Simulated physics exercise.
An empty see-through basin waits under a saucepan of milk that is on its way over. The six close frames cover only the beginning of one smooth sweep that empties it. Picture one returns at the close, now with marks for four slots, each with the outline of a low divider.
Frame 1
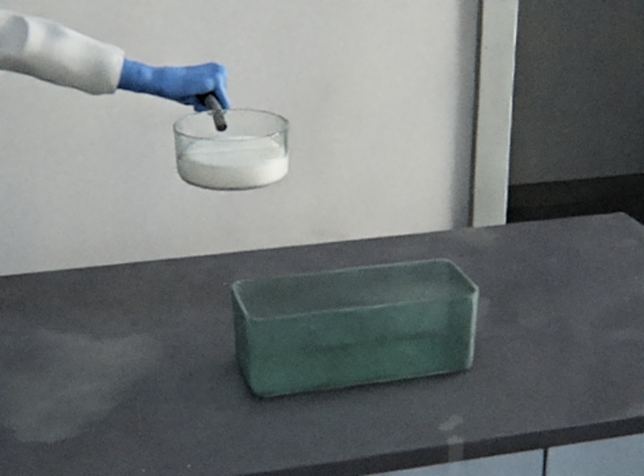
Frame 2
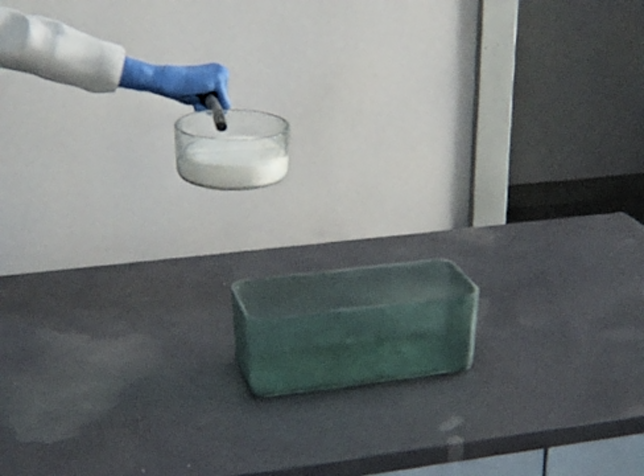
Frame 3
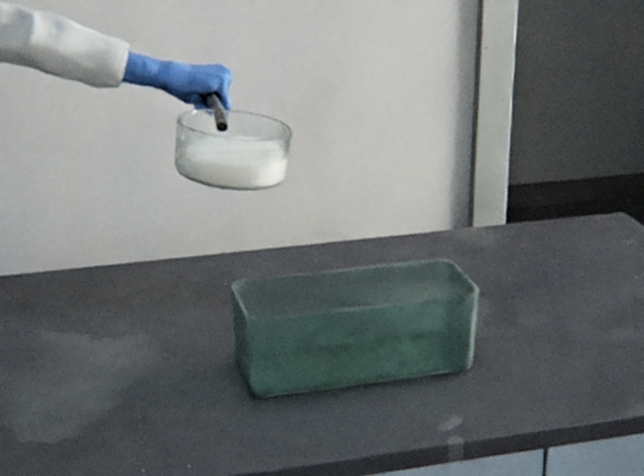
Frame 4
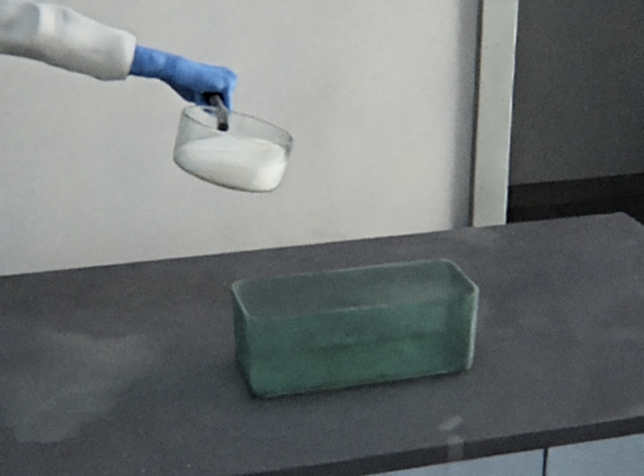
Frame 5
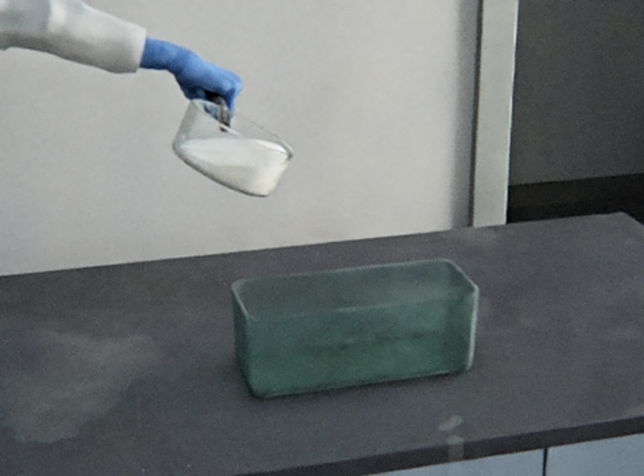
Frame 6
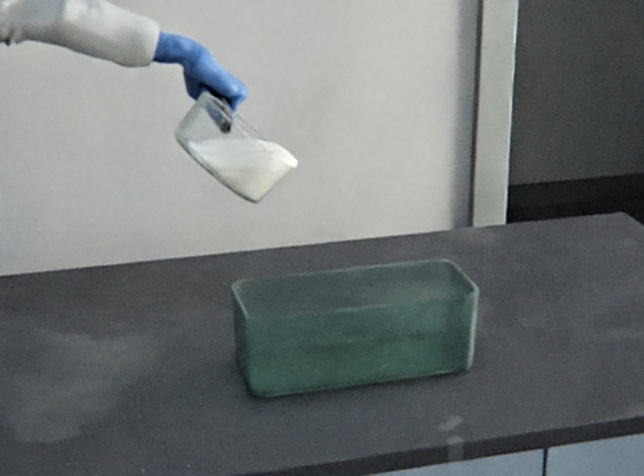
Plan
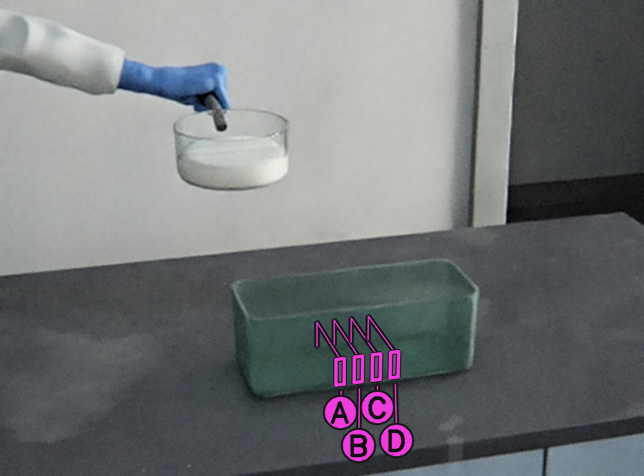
On a dark lab bench, a blue-gloved hand steadily tilting a clear pan of milk rightward above a see-through basin, milk reaching the lip.
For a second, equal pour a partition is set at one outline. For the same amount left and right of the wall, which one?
Best: A.
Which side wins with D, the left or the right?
More ends on the left.
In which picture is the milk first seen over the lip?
Picture 6.
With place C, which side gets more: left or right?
More ends on the left.
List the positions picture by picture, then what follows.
In the first frame, upright, lip at (285, 120); basin from (250, 395) to (472, 365); nothing has left yet.
In the second frame, tipped about 2°, lip at (286, 122); nothing has left yet.
In the third frame, tipped about 8°, lip at (288, 127); nothing has left yet.
In the fourth frame, tipped about 17°, lip at (290, 136); nothing has left yet.
In the fifth frame, tipped about 29°, lip at (291, 148); nothing has left yet.
In the sixth frame, tipped about 42°, lip at (288, 161); milk is over the lip, down to (288, 161).
On the marked copy, A at (341, 390); B at (359, 388); C at (377, 386); D at (395, 383).
Choosing A, about 51 % ends left of the wall and 47 % right of it.
Choosing B, about 82 % ends left of the wall and 16 % right of it.
Choosing C, about 92 % ends left of the wall and 6 % right of it.
Choosing D, about 86 % ends left of the wall and 12 % right of it.
